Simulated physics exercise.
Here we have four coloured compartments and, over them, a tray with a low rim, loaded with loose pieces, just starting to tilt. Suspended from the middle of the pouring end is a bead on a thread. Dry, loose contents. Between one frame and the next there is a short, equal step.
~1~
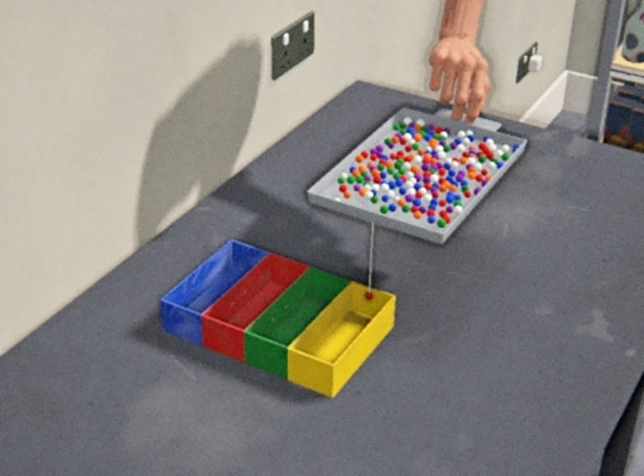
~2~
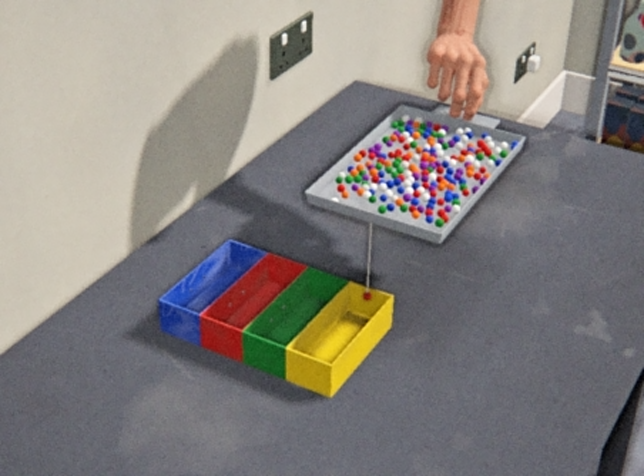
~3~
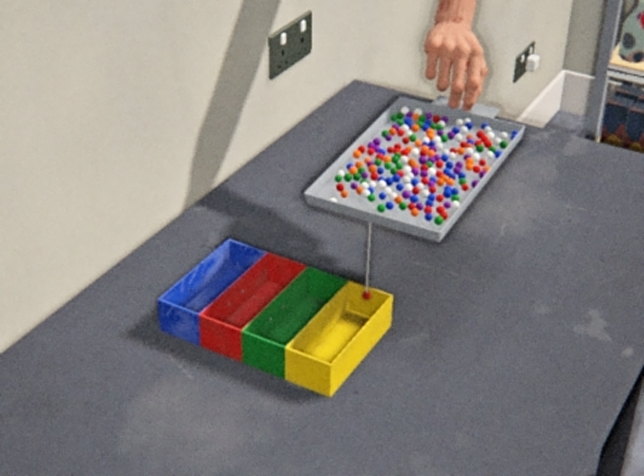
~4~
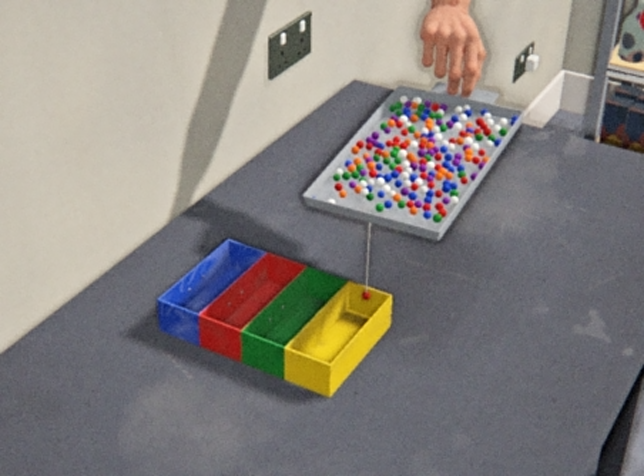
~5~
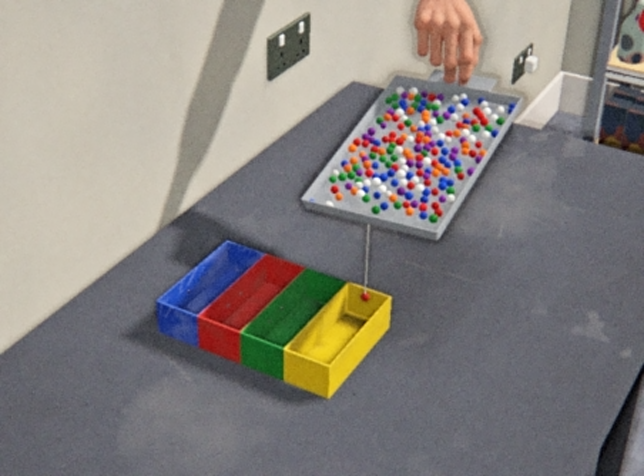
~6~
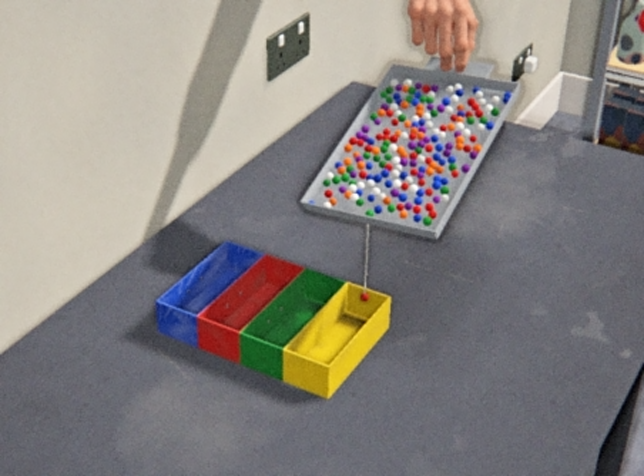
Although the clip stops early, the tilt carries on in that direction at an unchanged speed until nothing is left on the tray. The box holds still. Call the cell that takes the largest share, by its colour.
Most goes to the green cell.
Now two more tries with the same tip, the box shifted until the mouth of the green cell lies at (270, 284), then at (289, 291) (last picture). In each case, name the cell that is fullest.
Try one: That yellow cell; try two: Green.
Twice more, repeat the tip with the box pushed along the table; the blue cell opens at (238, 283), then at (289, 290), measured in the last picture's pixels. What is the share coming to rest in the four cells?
Close to 100 per cent, followed by close to 90 per cent.
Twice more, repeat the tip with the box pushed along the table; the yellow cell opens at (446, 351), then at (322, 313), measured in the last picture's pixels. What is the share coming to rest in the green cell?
Close to 0 in a hundred, then close to 50 in a hundred.
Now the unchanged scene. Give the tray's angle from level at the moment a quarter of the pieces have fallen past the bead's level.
Roughly 75 degrees from level.
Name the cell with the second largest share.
The one in second place is the cell in yellow.
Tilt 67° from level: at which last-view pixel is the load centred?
Around (335, 205).
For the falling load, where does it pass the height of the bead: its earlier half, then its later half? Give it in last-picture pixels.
Half one: (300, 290), half two: (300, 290).
Soon after the last picture, tray tipped steeply; most on the tray; a small part in the green cell; a stray few in the red cell; a stray few in the yellow cell; about a quarter falling or outside the box.
A little later, tray tipped past a quarter turn; a stray few on the tray; about half in the green cell; about a quarter in the yellow cell; a small part in the red cell; a stray few in the blue cell; a small part falling or outside the box.
Later still, tray tipped past a quarter turn; about two thirds in the green cell; about a quarter in the yellow cell; a small part in the red cell; a stray few in the blue cell; a small part falling or outside the box.
By the end, tray tipped past a quarter turn; about two thirds in the green cell; about a quarter in the yellow cell; a small part in the red cell; a stray few in the blue cell; a small part outside the box.
